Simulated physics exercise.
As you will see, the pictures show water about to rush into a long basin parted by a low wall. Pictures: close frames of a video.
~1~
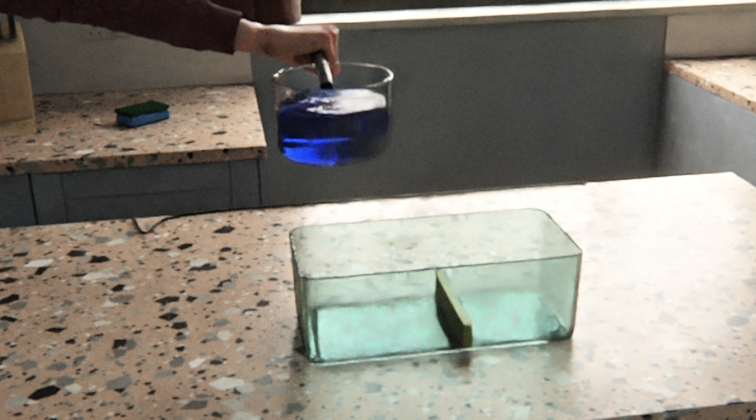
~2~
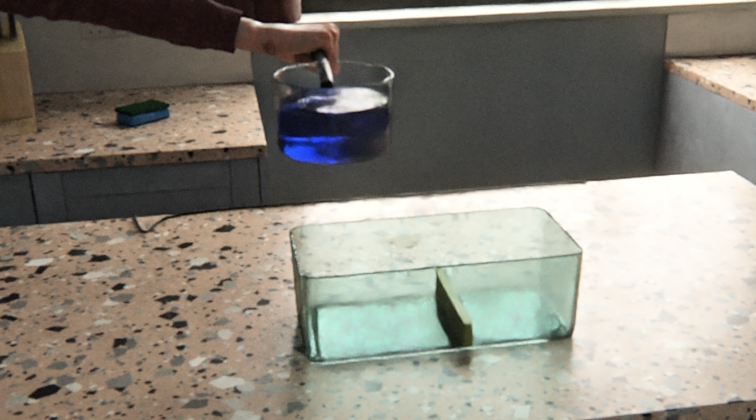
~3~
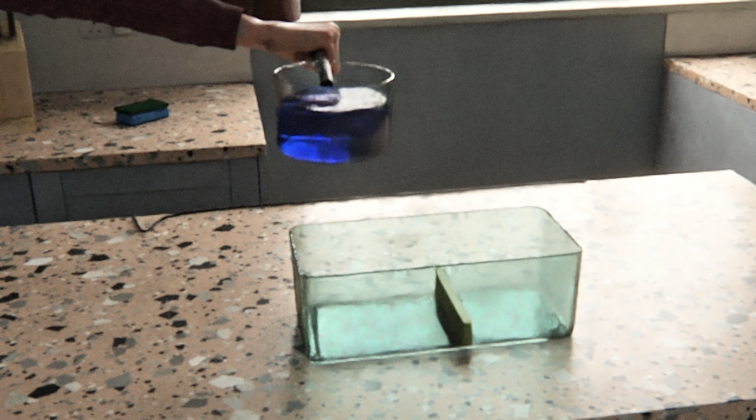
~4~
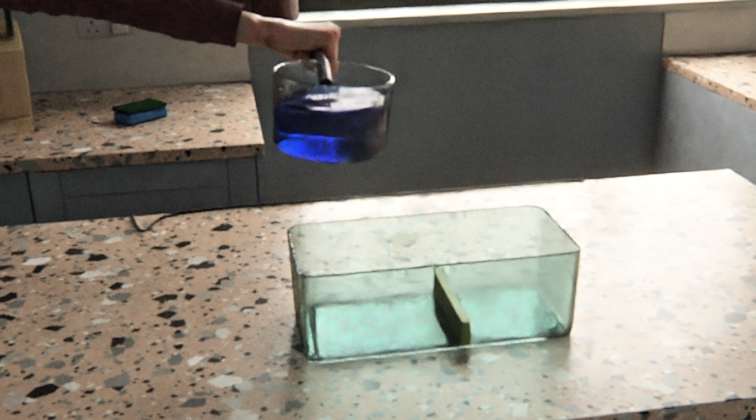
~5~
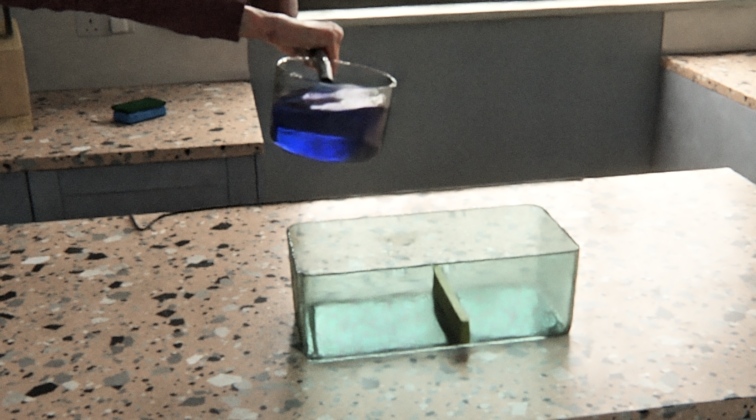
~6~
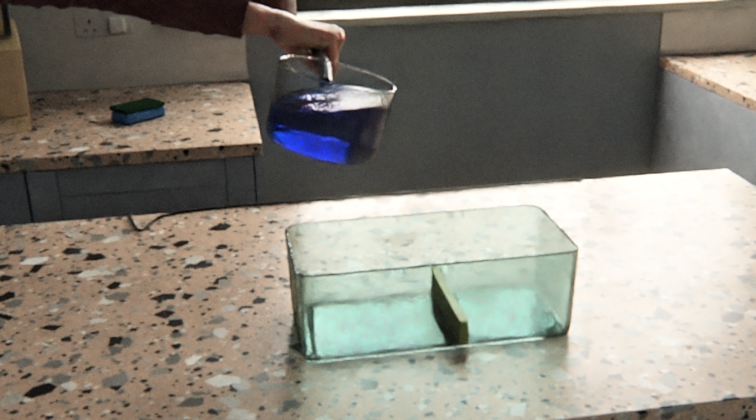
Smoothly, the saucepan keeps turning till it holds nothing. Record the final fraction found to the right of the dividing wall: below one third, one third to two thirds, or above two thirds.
Reaches a third, not past two thirds.
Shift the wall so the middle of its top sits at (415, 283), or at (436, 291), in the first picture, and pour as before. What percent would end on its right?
First try: Roughly 95 per cent; second try: 75 per cent.
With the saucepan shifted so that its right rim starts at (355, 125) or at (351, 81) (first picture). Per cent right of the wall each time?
It would come to near 10 per cent, and then near 5 per cent.
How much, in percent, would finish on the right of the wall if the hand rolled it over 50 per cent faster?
Near 50 parts in a hundred.
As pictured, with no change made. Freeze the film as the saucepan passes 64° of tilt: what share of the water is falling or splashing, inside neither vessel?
20 %.
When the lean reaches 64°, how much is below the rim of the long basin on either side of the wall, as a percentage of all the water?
About 5 per cent on the left and 0 on the right.
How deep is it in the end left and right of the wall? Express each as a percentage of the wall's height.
Left: About 40; right: About 60.
A moment on, the tilt is 64° and 75 per cent is still to pour, 3 is left of the wall and 0 right of it.
Next, the tilt is 91° and 25 per cent is still to pour, 12 is left of the wall and 44 right of it.
Then the tilt is 95° and 5 per cent is still to pour, 36 is left of the wall and 54 right of it.
Later the tilt is 95° and 1 per cent is still to pour, 44 is left of the wall and 53 right of it.
At rest 46 per cent lies left of the wall, 54 right of it and 1 outside.
